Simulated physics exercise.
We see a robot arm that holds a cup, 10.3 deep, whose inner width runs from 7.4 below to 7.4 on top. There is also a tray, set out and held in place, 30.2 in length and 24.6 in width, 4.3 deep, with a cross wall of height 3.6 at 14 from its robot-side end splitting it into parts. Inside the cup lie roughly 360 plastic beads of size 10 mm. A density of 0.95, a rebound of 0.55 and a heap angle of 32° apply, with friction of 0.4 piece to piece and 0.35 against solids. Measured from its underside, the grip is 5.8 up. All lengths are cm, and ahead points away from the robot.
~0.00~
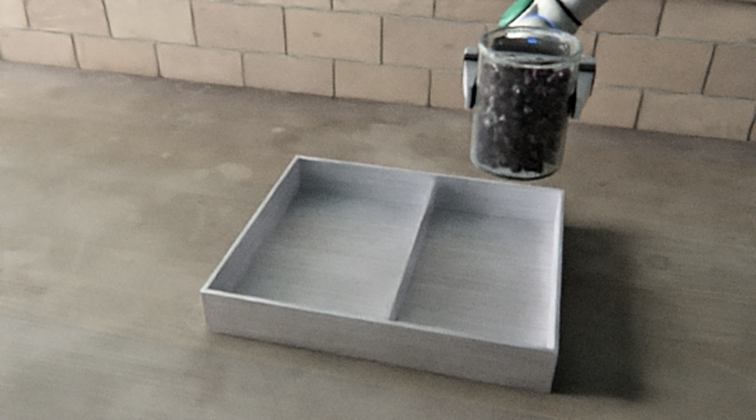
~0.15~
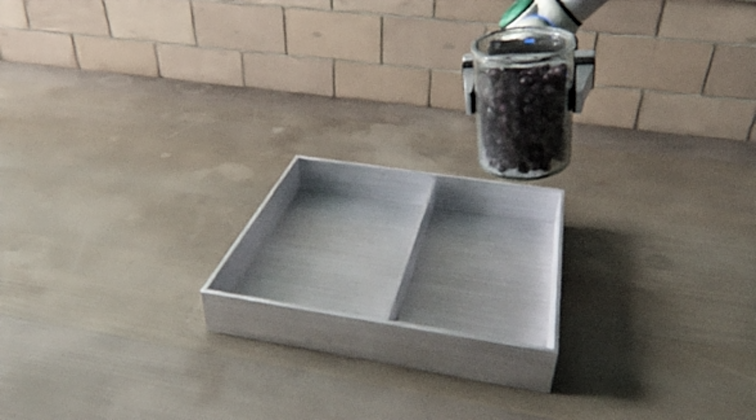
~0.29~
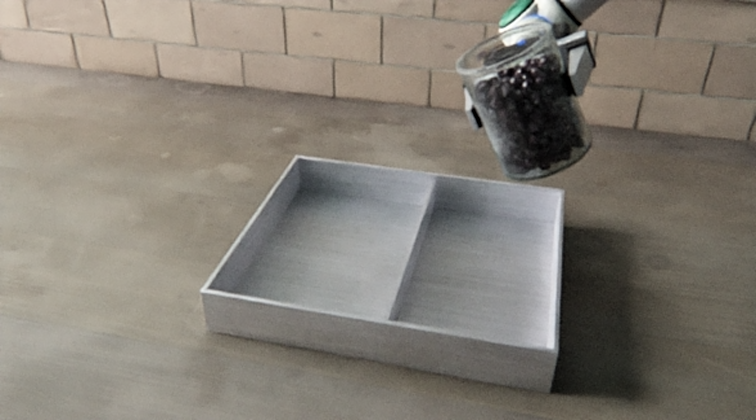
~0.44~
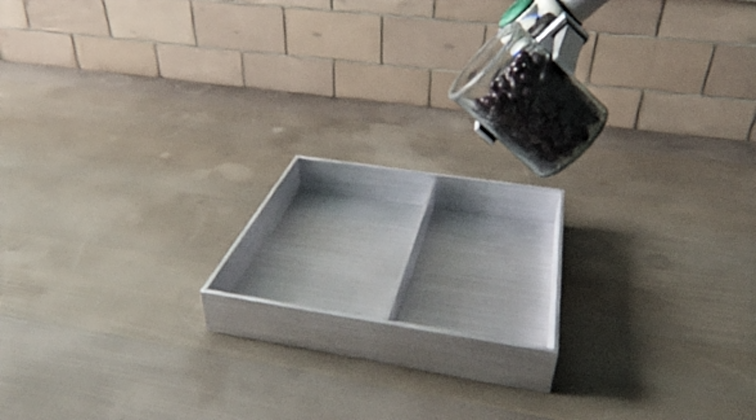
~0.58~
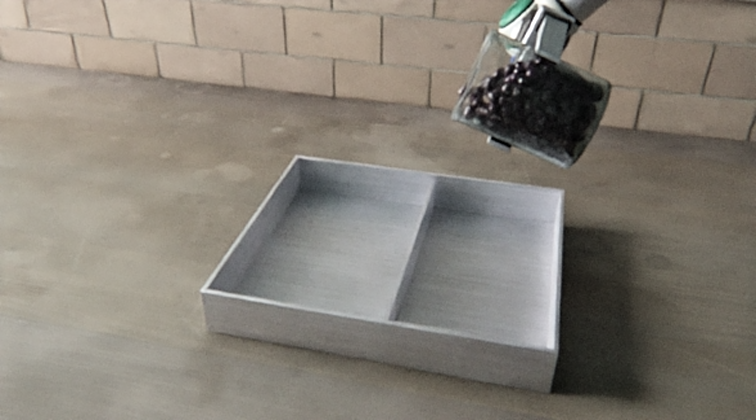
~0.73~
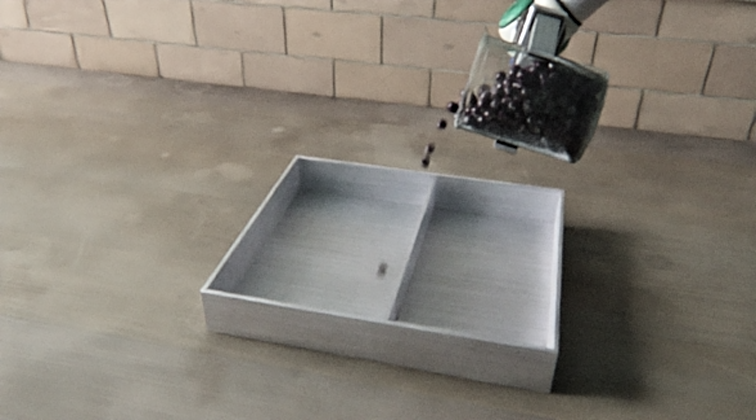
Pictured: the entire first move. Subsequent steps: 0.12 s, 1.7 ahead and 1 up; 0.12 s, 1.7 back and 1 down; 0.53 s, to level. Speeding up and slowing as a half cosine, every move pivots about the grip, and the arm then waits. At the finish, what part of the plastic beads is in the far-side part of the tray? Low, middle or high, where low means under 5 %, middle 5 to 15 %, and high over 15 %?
Middle, 5 to 15 %.
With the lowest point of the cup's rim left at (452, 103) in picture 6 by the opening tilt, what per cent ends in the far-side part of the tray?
0 %.
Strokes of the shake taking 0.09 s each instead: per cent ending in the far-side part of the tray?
It would come to around 20 %.
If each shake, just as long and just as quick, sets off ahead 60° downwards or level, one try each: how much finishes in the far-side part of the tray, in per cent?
First try about 5 %, second try about 10 %.
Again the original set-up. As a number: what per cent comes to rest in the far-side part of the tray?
Roughly 8 per cent.
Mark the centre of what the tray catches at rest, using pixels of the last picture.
Estimated centre at around (376, 259).
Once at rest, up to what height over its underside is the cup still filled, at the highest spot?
Around 9.0 cm above the underside.
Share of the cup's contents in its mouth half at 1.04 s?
Some 45 percent is in that half.
After 1.04 s, tilted 75° forward, highest piece 22 above the table; 321 in the cup, 13 in the far-side part, 7 in the robot-side part, 17 in flight or on a rim.
After 1.35 s, tilted 15° forward, highest piece 25 above the table; 313 in the cup, 29 in the far-side part, 16 in the robot-side part.
After 1.70 s, level, highest piece 24 above the table; 312 in the cup, 29 in the far-side part, 17 in the robot-side part.
After 2.75 s, level, highest piece 24 above the table; 312 in the cup, 29 in the far-side part, 17 in the robot-side part.
In the end, 312 in the cup, 29 in the far-side part, 17 in the robot-side part. That is 8 % in the far-side part of the tray.
